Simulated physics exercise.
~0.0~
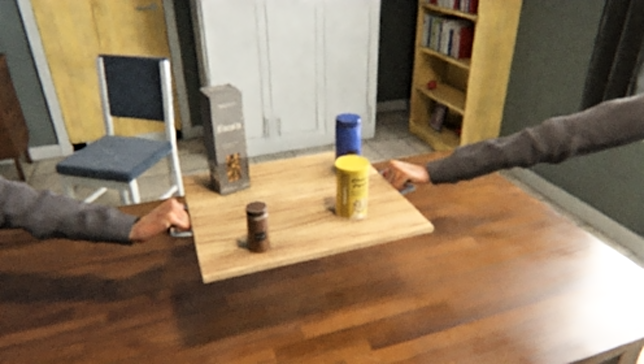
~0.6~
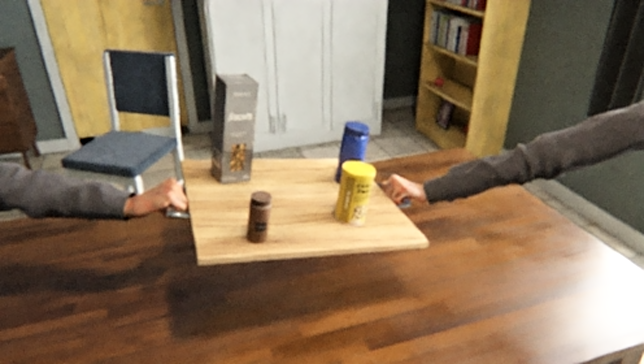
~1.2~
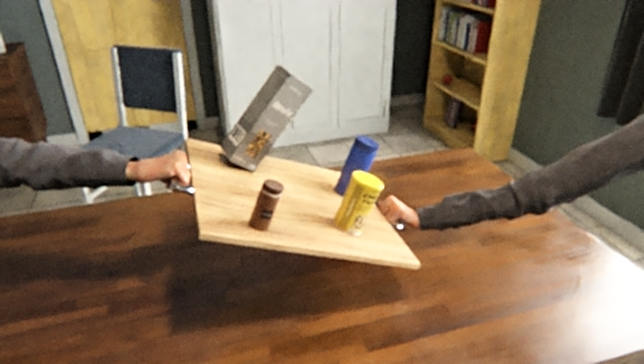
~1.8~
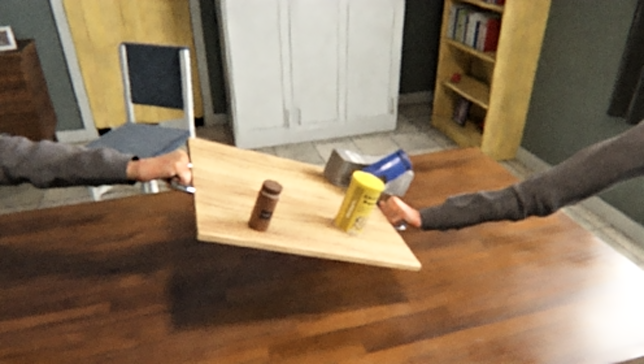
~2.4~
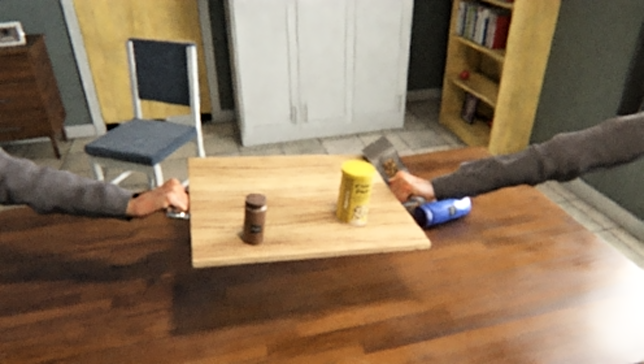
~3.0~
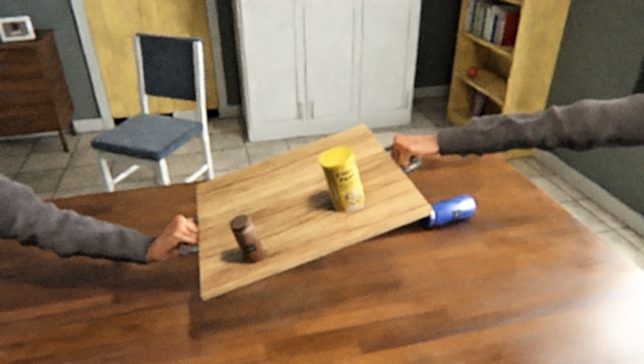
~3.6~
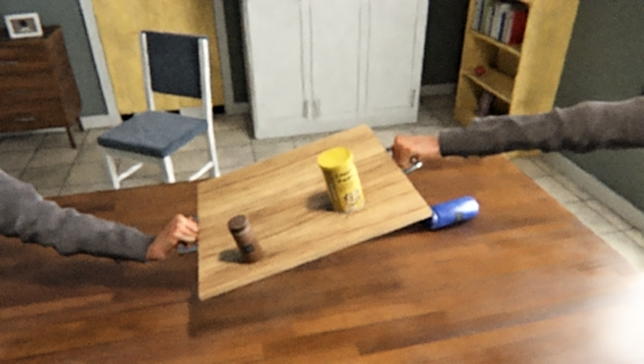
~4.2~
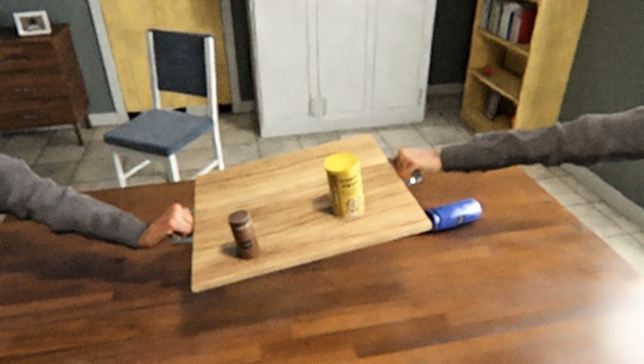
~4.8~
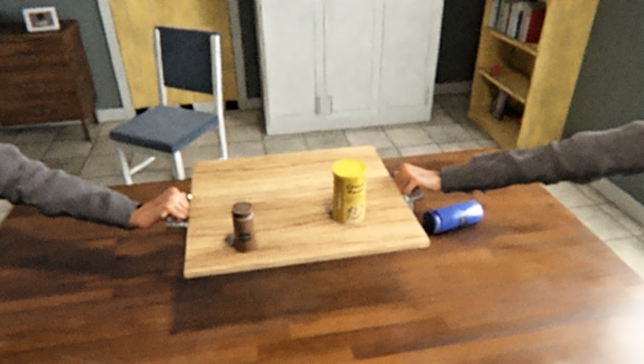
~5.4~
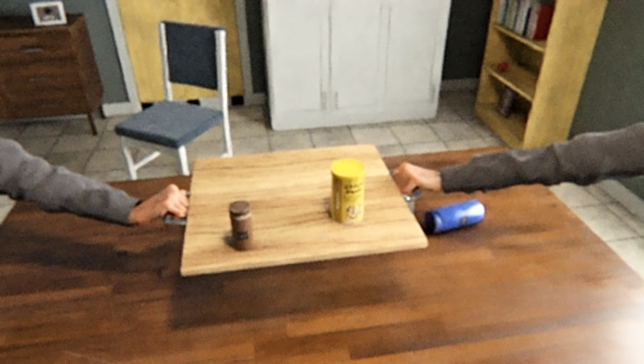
Two hands tilting a wooden board right, grey carton and blue jar toppling off, then left and level, yellow tin and brown shaker staying.
